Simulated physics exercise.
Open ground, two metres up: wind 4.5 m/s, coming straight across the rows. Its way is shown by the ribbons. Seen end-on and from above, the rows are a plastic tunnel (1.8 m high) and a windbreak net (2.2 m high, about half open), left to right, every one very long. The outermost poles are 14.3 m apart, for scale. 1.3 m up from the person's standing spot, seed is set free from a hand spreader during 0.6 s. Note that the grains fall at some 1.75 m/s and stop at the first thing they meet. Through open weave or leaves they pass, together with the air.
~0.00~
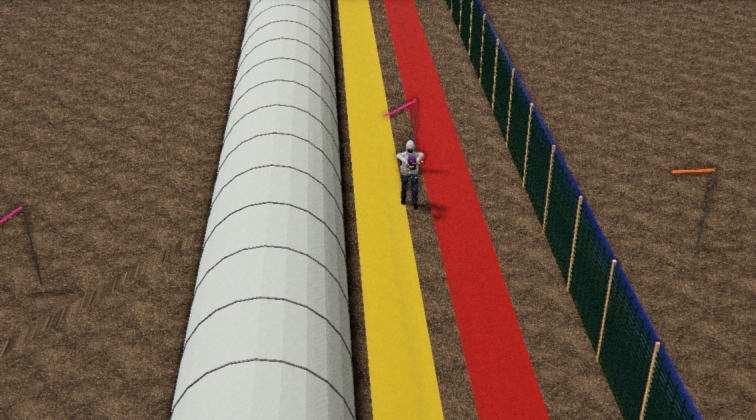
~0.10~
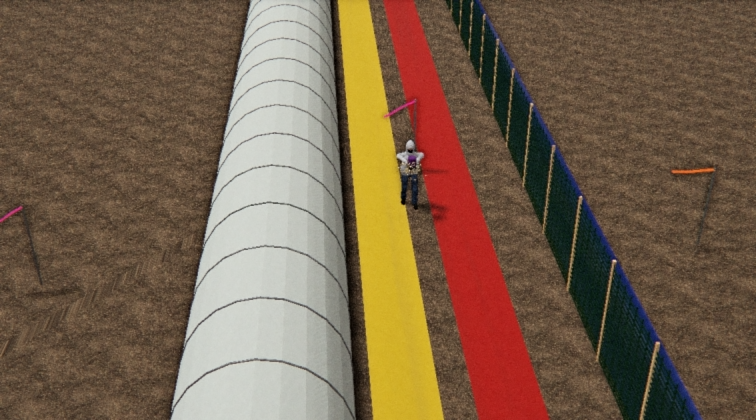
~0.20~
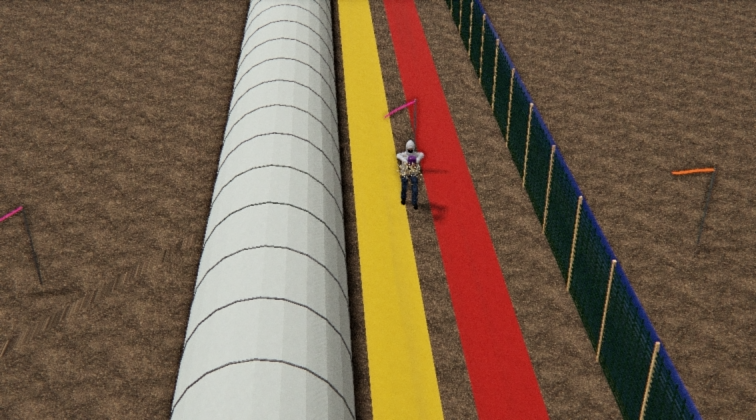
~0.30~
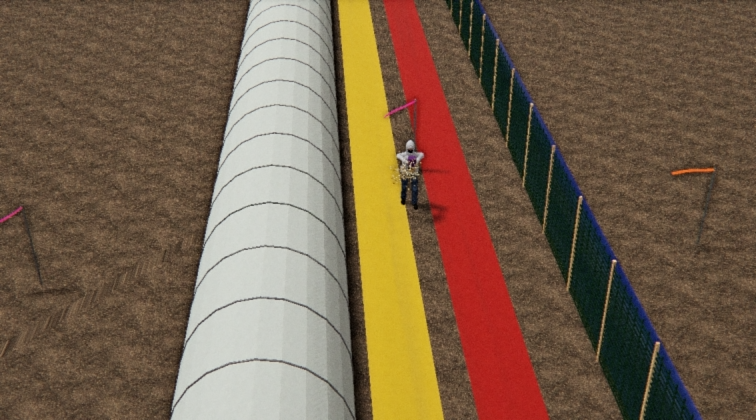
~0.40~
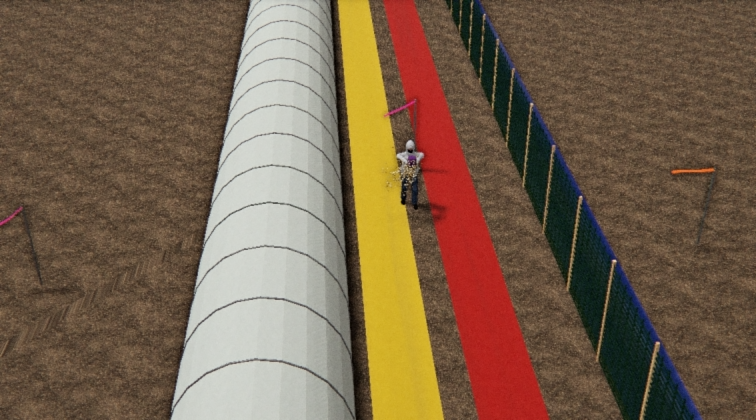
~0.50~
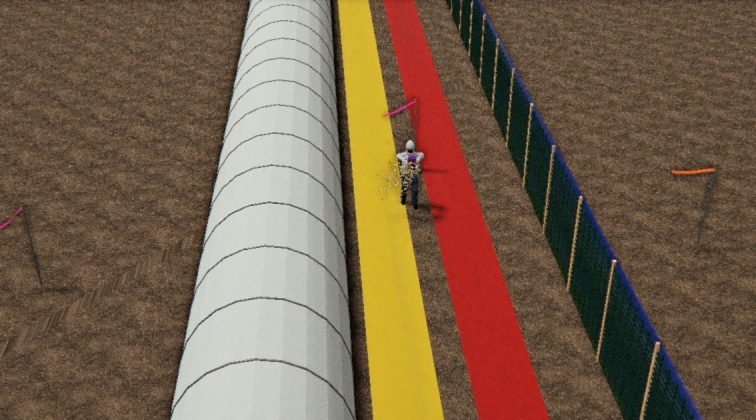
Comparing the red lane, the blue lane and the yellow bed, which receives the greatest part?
The greatest part goes to the yellow one.
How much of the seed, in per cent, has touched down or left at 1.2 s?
That comes to near 30 %.
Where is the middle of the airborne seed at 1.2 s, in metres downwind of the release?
My estimate would be some 1.0 metres.
After 1.2 s, 70 % is in the air or yet to come; 0 % lies on the red lane, 28 % on the yellow bed and 0 % on the blue lane; the middle of what still flies is 0.6 m above the low ground, near (371, 197).
After 2.0 s, 8 % is in the air or yet to come; 0 % lies on the red lane, 65 % on the yellow bed and 0 % on the blue lane.
After 3.5 s, 0 % is in the air or yet to come; 0 % lies on the red lane, 67 % on the yellow bed and 0 % on the blue lane.
After 8.0 s, 0 % is in the air or yet to come; 0 % lies on the red lane, 67 % on the yellow bed and 0 % on the blue lane.
After 45.0 s, 0 % is in the air or yet to come; 0 % lies on the red lane, 67 % on the yellow bed and 0 % on the blue lane.
